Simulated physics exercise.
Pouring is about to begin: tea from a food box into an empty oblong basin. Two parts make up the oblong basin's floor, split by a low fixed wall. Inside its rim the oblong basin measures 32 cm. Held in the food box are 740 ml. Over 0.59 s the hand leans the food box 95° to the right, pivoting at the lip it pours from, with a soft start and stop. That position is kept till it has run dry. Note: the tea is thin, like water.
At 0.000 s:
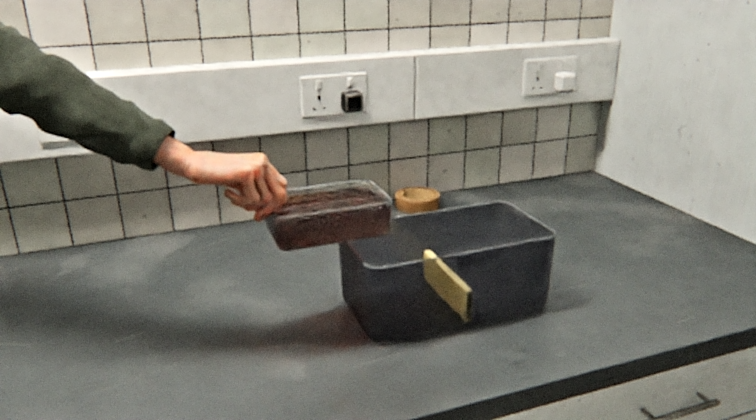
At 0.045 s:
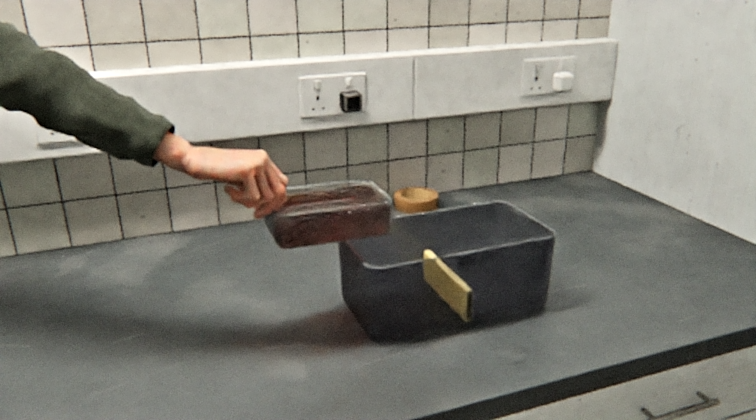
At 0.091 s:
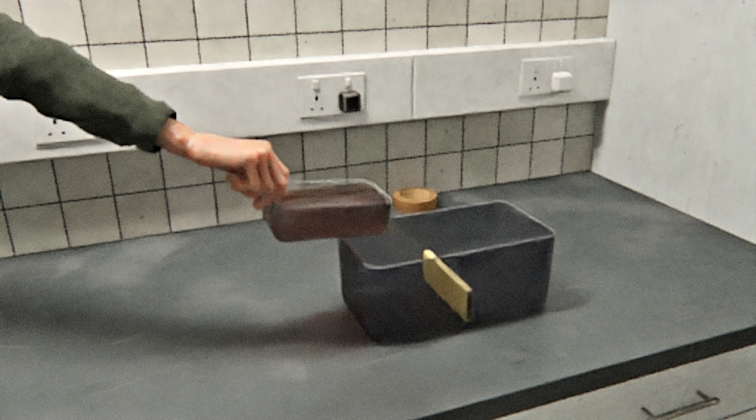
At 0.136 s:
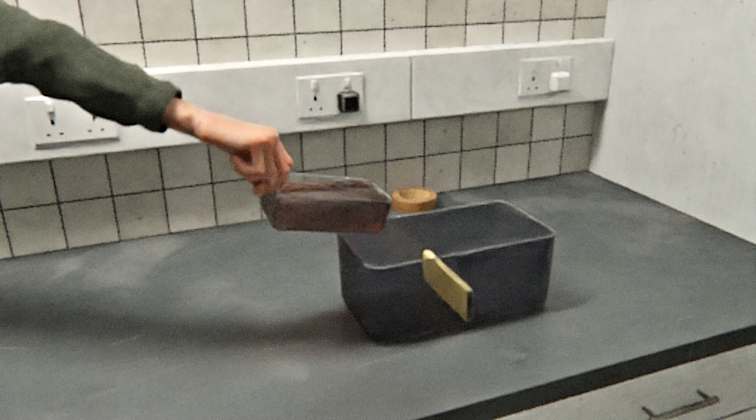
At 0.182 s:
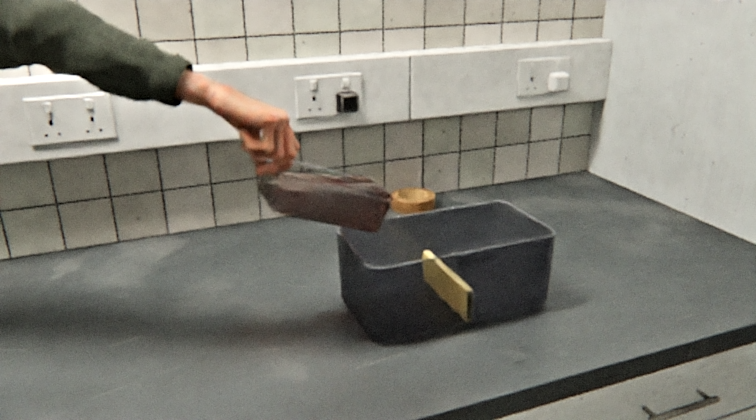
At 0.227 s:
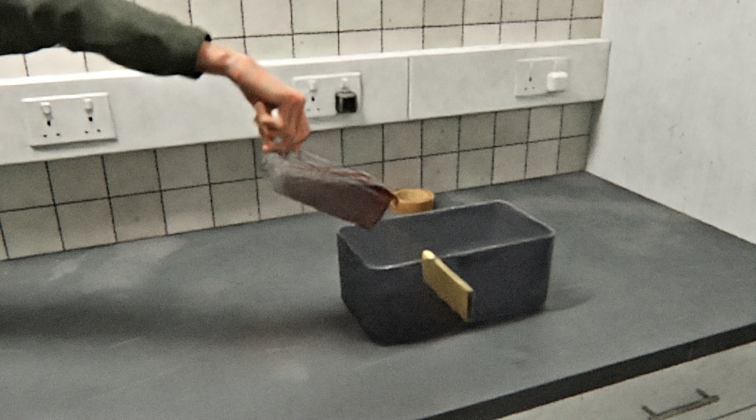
On a grey kitchen counter against a tiled wall, a hand in a dark green sleeve holds a clear box of dark reddish-brown liquid beside an empty, dark oblong basin. The hand rises and leans the box to the right, slowly at first, then more steeply, its right end staying by the basin's rim.
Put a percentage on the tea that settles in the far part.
Roughly 62 per cent ends up there.
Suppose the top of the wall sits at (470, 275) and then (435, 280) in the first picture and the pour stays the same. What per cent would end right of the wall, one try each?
25 in a hundred, followed by 65 in a hundred.
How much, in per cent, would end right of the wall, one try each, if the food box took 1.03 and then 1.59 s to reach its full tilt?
It comes to 45 per cent, and then 15 per cent.
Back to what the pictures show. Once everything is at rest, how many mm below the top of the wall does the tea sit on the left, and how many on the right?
The left side gives some 46 mm, the right side some 36 mm.
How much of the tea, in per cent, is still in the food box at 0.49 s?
I'd put it near 18 percent.
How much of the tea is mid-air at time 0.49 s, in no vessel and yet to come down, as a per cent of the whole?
Some 58 % is the figure.
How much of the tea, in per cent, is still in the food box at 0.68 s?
Remaining share: Approx. 2 %.
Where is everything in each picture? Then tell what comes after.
It leans 0°; its right rim is at (381, 191); the tea meets the walls at (269, 210) and (378, 194); the oblong basin's rim runs from (351, 248) to (531, 218); the wall's top is at (447, 270), in the first frame.
It leans 1°; its right rim is at (381, 191); the tea meets the walls at (269, 208) and (378, 193), in the second frame.
It leans 6°; its right rim is at (381, 191); the tea meets the walls at (269, 203) and (378, 191), in the third frame.
It leans 12°; its right rim is at (380, 191); the tea meets the walls at (268, 195) and (379, 187), in the fourth frame.
It leans 21°; its right rim is at (380, 191); the tea meets the walls at (268, 182) and (374, 185); 4 per cent is over the edge, in the fifth frame.
It leans 31°; its right rim is at (380, 191); the tea meets the walls at (270, 167) and (366, 180); 8 per cent is over the edge, in the sixth frame.
After 0.49 s the tilt is 88° and 18 per cent is still to pour, 24 is left of the wall and 0 right of it.
After 0.68 s the tilt is 95° and 2 per cent is still to pour, 21 is left of the wall and 71 right of it.
After 0.87 s the tilt is 95° and 0 per cent is still to pour, 29 is left of the wall and 60 right of it.
After 1.09 s the tilt is 95° and 0 per cent is still to pour, 33 is left of the wall and 62 right of it.
In the end 33 per cent lies left of the wall, 62 right of it and 5 outside.
